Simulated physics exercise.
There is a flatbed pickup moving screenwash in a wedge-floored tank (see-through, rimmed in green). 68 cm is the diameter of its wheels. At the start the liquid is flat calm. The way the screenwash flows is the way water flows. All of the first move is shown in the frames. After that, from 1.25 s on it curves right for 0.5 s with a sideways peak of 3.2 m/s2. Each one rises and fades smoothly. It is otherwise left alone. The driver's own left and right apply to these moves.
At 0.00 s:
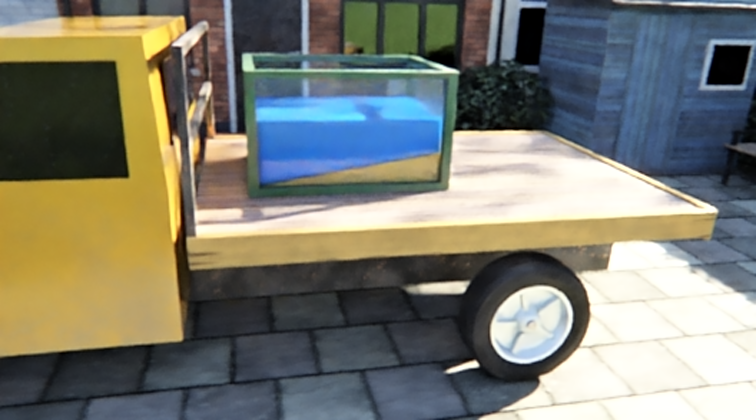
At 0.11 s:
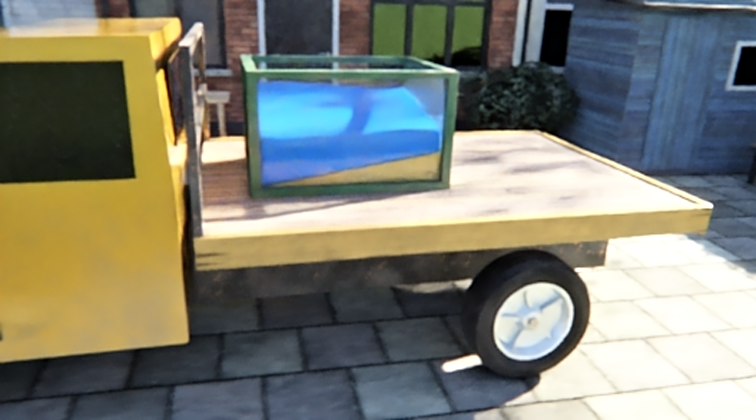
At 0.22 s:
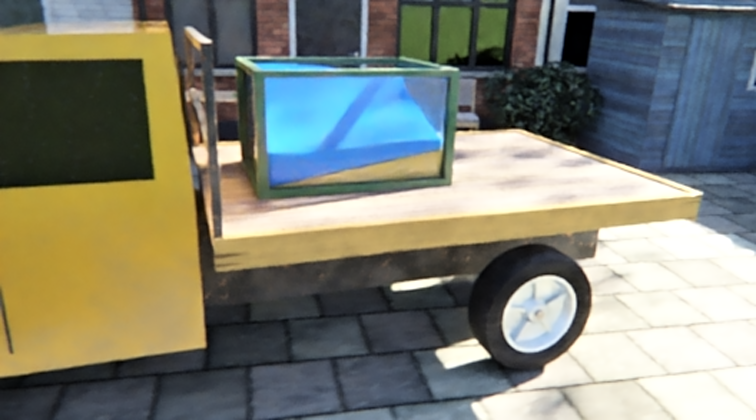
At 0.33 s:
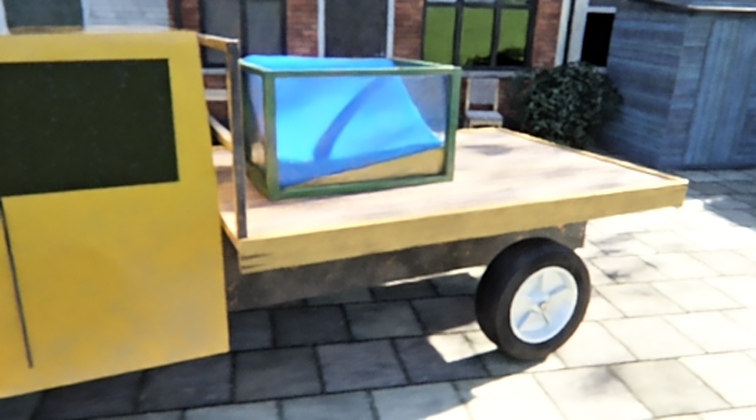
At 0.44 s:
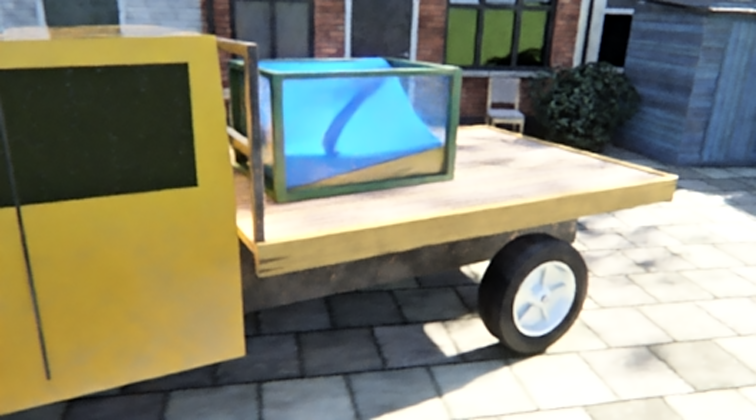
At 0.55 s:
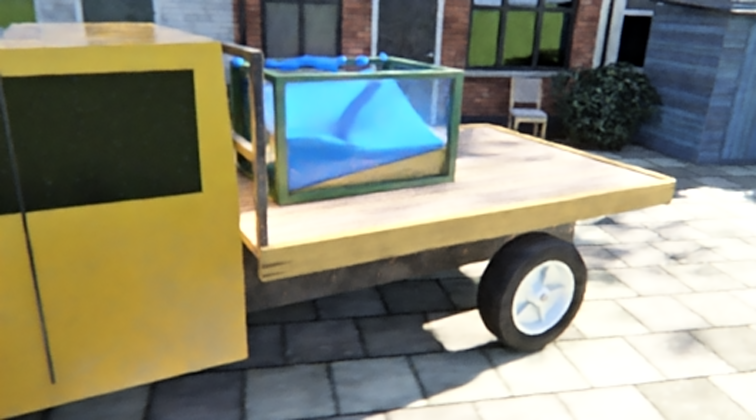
At the start, blue liquid lies level in a clear, green-rimmed tank on a yellow flatbed truck. As the truck's angle shifts against the paving and brick building, the liquid drops along the near wall and heaps steeply towards the far side, then its slope eases slightly while remaining tilted.
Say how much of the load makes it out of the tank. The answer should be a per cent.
Some 0 per cent goes overboard.
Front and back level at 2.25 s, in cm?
Roughly 36 cm in front and 38 cm behind.
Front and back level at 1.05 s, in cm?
I'd say some 38 centimetres in front and some 38 centimetres behind.
After 1.05 s it stands 39 cm high behind and 38 cm in front; all of it is still inside.
After 1.65 s it stands 35 cm high behind and 38 cm in front; all of it is still inside.
After 2.25 s it stands 38 cm high behind and 37 cm in front; all of it is still inside.
After 4.74 s all of it is still inside.
